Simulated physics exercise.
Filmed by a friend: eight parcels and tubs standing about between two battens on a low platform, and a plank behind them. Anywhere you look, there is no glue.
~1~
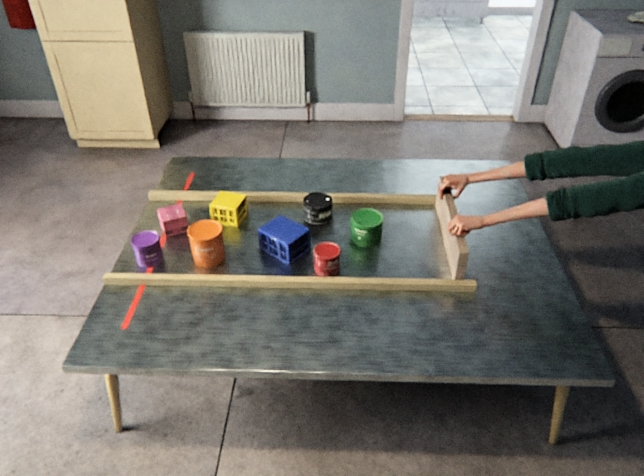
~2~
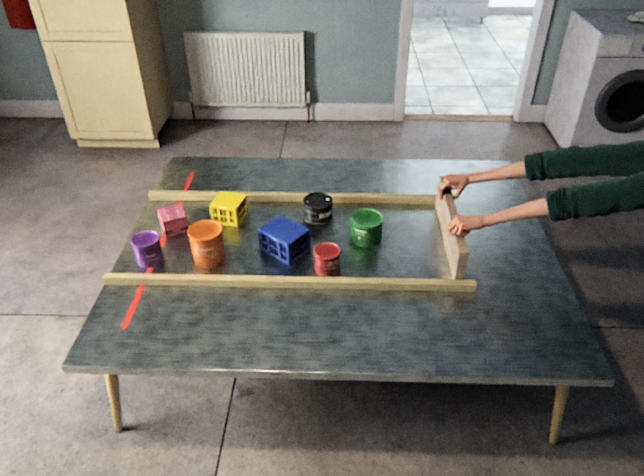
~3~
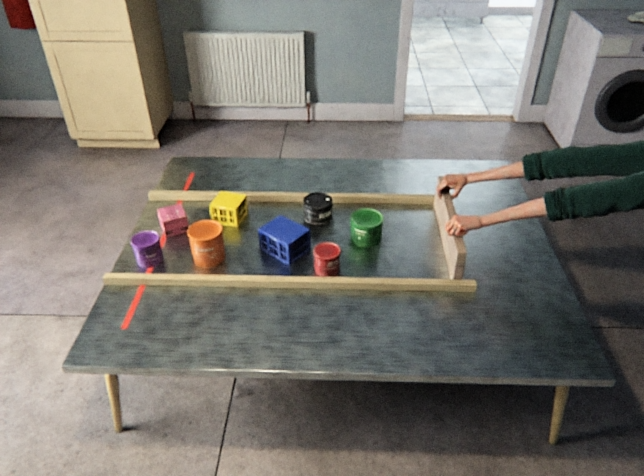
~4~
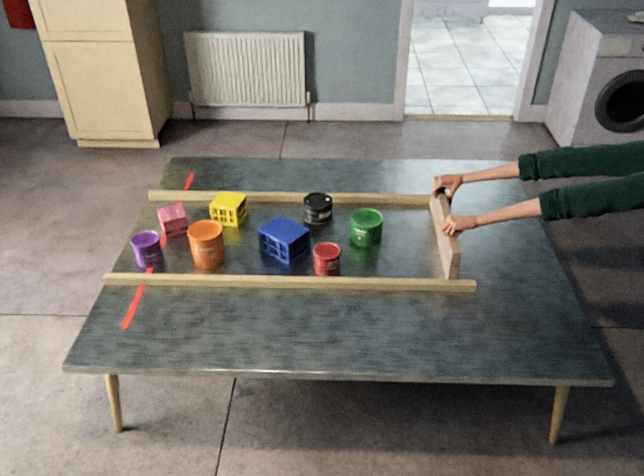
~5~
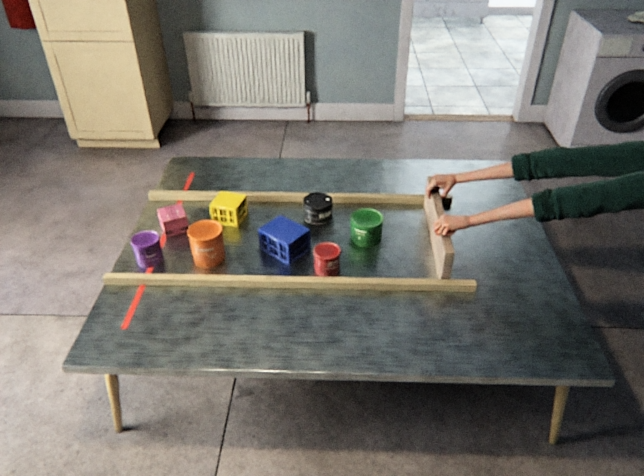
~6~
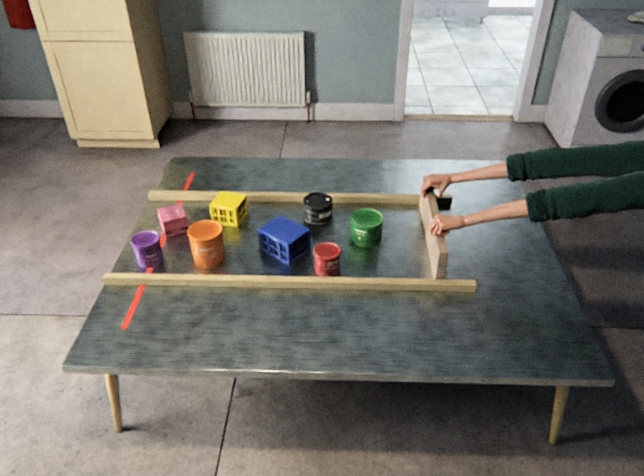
We see eight colourful pails and crates standing still between two wooden battens on a low table marked with red tape, while two green-sleeved arms at the right slide a plank slightly left along the battens, not touching them.
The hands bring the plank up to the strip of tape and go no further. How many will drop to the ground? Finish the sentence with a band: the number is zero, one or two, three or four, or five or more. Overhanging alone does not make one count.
The number is three or four.
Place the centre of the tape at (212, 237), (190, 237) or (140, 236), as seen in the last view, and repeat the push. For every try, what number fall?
Going through each try, you'd get 0, 0 and 8.
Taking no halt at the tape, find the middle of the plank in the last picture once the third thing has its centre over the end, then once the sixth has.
At (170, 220) for the third, at (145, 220) for the sixth.
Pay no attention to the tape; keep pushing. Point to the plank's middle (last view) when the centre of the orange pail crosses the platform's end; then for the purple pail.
Orange pail: (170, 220); purple pail: (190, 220).
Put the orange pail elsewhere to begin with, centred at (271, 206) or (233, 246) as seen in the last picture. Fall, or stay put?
In that order, it is pushed off; is pushed off.
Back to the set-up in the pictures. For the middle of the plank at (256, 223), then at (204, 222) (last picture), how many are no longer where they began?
It comes to 6 for the first spot, 8 for the other.
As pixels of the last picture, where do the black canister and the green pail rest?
One is at about (160, 204), the other at about (150, 220).
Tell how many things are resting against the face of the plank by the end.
The count in contact is 4.
A little later, none off yet; purple pail at rest near (148, 249); pink parcel at rest near (173, 220); orange pail at rest near (207, 244).
When it is over, the number that fall off is three or four; down, yellow crate, orange pail, pink parcel and purple pail.
